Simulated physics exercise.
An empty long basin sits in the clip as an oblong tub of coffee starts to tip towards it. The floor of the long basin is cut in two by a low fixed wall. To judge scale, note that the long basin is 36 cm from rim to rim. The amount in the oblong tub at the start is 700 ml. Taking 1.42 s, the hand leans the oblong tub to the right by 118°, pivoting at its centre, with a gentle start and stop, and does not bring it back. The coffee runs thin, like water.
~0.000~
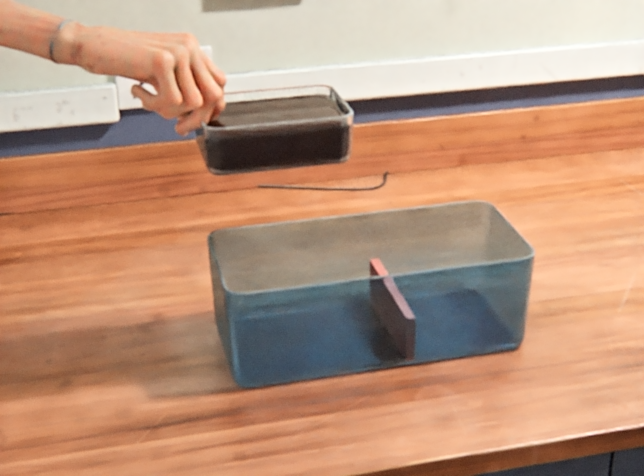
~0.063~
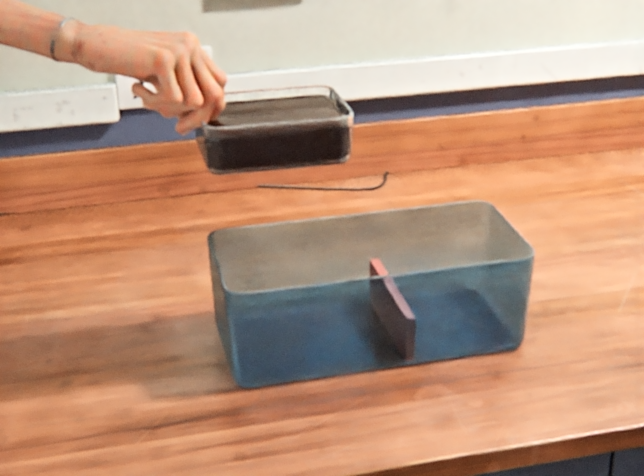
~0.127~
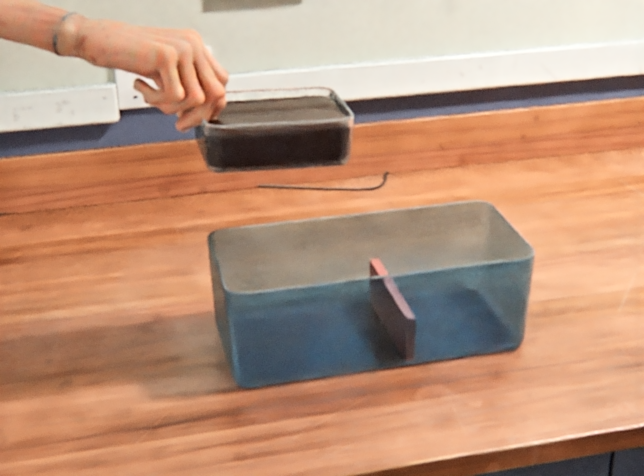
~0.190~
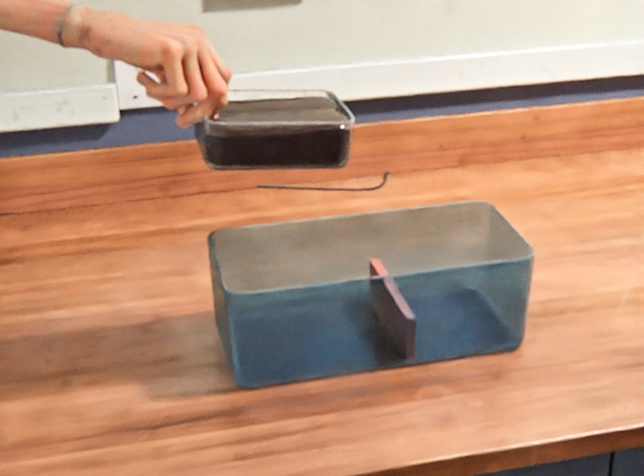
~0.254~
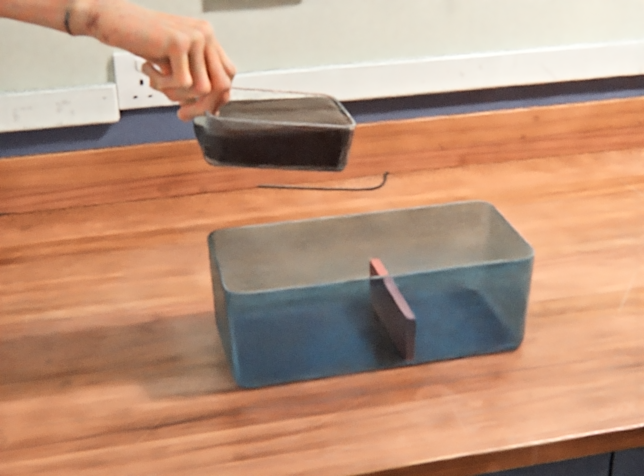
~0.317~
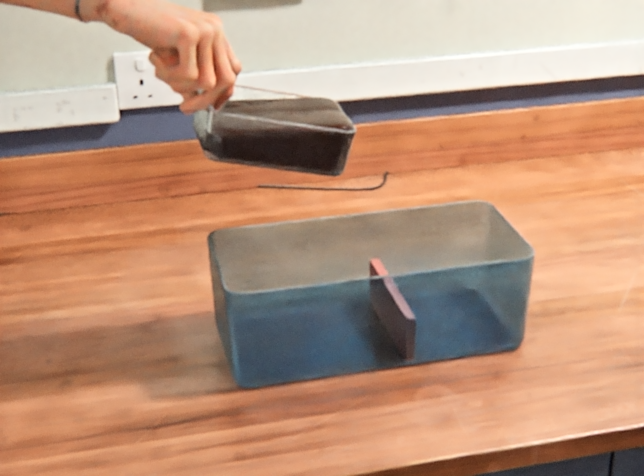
A hand reaching in from the upper left holds a small clear tub of dark coffee and slowly leans it to the right, its right side dipping while the liquid shifts towards that rim. Below it, a long bluish transparent basin with an upright reddish-brown divider sits empty and still on a wooden worktop. The steady view looks slightly down at the counter, with a pale wall, white trim and socket behind.
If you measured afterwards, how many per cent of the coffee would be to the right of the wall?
About 62 out of 100.
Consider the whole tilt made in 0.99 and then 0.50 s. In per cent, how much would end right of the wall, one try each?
First 60, then 20 per cent.
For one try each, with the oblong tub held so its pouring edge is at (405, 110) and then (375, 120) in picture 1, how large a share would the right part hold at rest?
85 per cent first, 80 per cent second.
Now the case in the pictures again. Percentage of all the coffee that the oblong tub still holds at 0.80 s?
Remaining: Near 18 % of the total.
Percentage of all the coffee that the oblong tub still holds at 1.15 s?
Close to 2 percent of the whole amount.
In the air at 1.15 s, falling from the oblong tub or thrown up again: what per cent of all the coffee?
Roughly 3 per cent.
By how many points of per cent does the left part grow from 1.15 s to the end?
Near 5 percent, more or less.
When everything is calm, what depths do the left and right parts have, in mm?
Depths: Left near 8 mm, right near 20 mm.
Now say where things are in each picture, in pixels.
In the first frame, it leans 0°; its right rim is at (342, 101); the coffee meets the walls at (200, 119) and (339, 105); the long basin's rim runs from (216, 263) to (512, 228); the wall's top is at (392, 288).
In the second frame, it leans 1°; its right rim is at (342, 102); the coffee meets the walls at (200, 118) and (339, 106).
In the third frame, it leans 2°; its right rim is at (343, 104); the coffee meets the walls at (200, 117) and (340, 107).
In the fourth frame, it leans 5°; its right rim is at (344, 107); the coffee meets the walls at (202, 117) and (340, 108).
In the fifth frame, it leans 9°; its right rim is at (344, 112); the coffee meets the walls at (202, 117) and (342, 108).
In the sixth frame, it leans 14°; its right rim is at (345, 118); the coffee meets the walls at (202, 116) and (344, 113); 2 per cent is over the edge.
By 0.80 s the tilt is 70° and 17 per cent is still to pour, 5 is left of the wall and 40 right of it.
By 1.15 s the tilt is 108° and 2 per cent is still to pour, 29 is left of the wall and 62 right of it.
By 1.52 s the tilt is 118° and 0 per cent is still to pour, 34 is left of the wall and 62 right of it.
By 1.92 s the tilt is 118° and 0 per cent is still to pour, 34 is left of the wall and 62 right of it.
At rest 34 per cent lies left of the wall, 62 right of it and 3 outside.
